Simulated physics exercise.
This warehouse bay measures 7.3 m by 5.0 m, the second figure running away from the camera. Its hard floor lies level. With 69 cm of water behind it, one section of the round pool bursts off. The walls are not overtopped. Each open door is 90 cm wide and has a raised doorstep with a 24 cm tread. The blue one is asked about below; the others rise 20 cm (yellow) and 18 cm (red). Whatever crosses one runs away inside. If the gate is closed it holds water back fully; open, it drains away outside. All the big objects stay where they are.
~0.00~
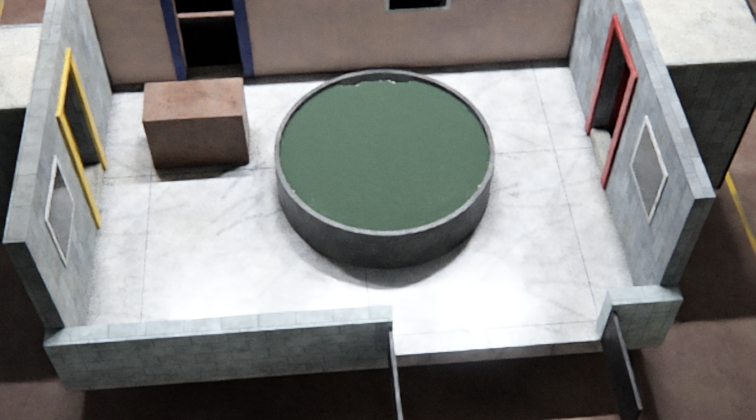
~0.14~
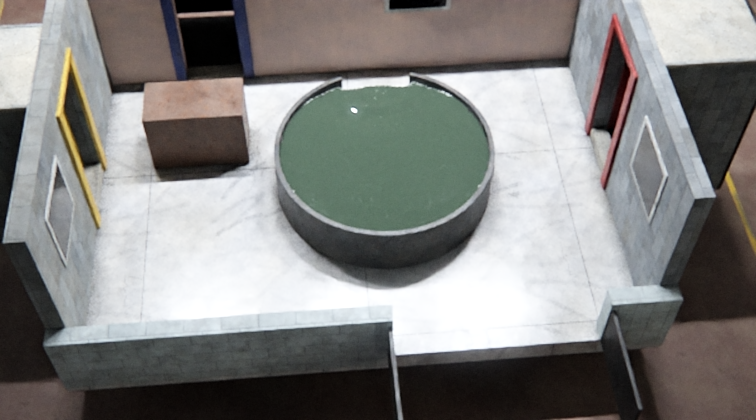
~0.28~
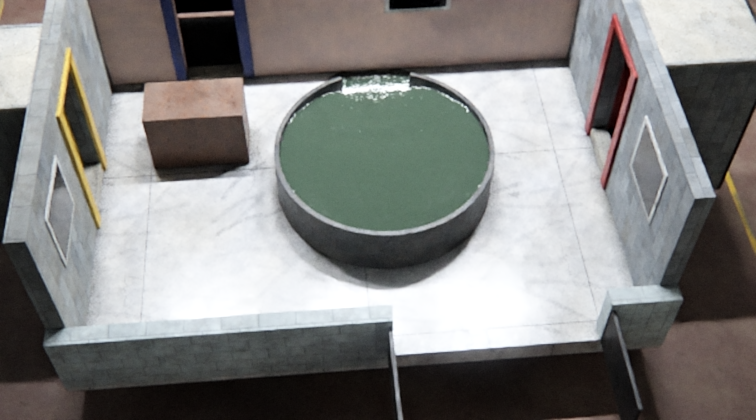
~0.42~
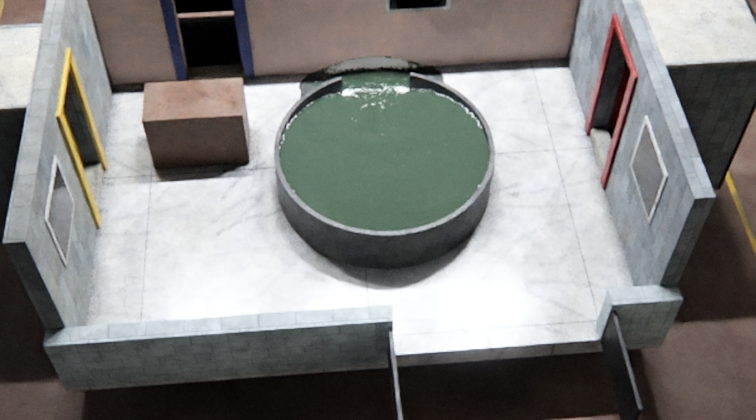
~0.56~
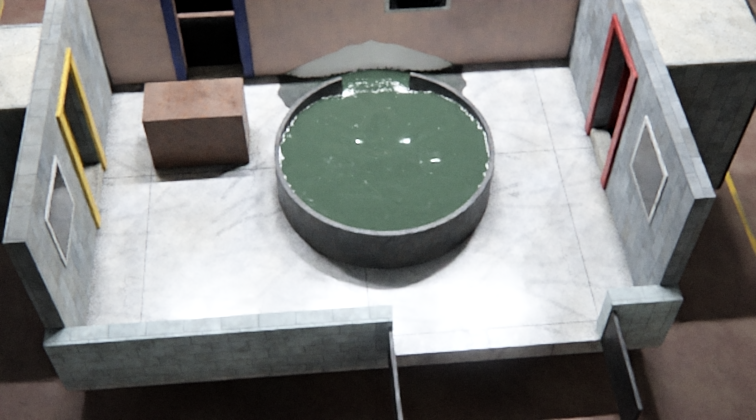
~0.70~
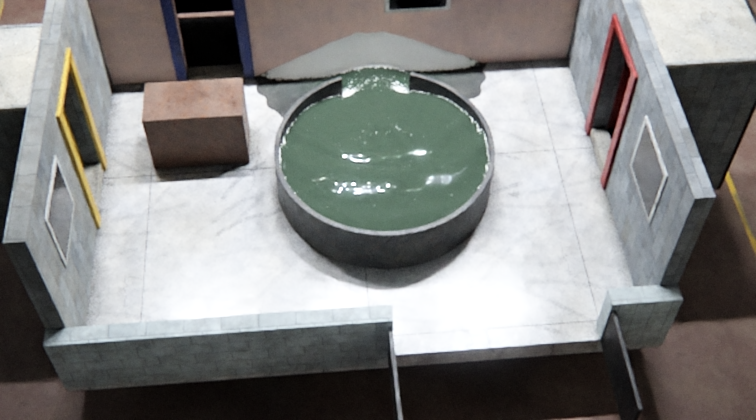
The clip opens on a round pool of still green water on a pale floor, between yellow and red doorways. A section of its far rim breaks away and water pours through the gap, then spreads both ways along the back wall as bright ripples move forward across the pool.
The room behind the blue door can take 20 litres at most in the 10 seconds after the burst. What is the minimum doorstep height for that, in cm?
Close to 17 cm is just enough.
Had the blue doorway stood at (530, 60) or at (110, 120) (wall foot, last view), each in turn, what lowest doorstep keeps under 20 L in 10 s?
Roughly 21 and 33 cm.
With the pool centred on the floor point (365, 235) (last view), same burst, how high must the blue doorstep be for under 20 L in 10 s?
About 17 cm.
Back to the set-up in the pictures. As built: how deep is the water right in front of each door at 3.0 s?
In cm: Yellow 7, red 16, blue 8.
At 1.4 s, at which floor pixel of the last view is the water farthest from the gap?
Near (148, 88).
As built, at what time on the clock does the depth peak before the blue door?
Near 6.5 s.
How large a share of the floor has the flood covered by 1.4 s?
About 20 per cent.
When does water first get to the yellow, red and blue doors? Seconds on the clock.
Yellow 2.4 s, red 2.0 s, blue 0.9 s.
After 1.4 s water covers 20 % of the floor, deepest (56 cm) near (375, 75); 7 cm at the blue door, 0 litres in over its 6 cm doorstep.
After 3.0 s water covers 55 % of the floor, deepest (42 cm) near (364, 75); 8 cm at the blue door, 3 litres in over its 6 cm doorstep.
After 10.0 s water covers 100 % of the floor, deepest (18 cm) near (364, 75); 10 cm at the blue door, 169 litres in over its 6 cm doorstep.
At the blue door as built, the water arrived by 1.0 s and peaked near 15 cm at 6.6 s.
With a doorstep of 14.5 cm, 43 litres would have come in within the 10 s; with 19.5 cm, 8 litres. So under 20 litres takes about 17 cm.
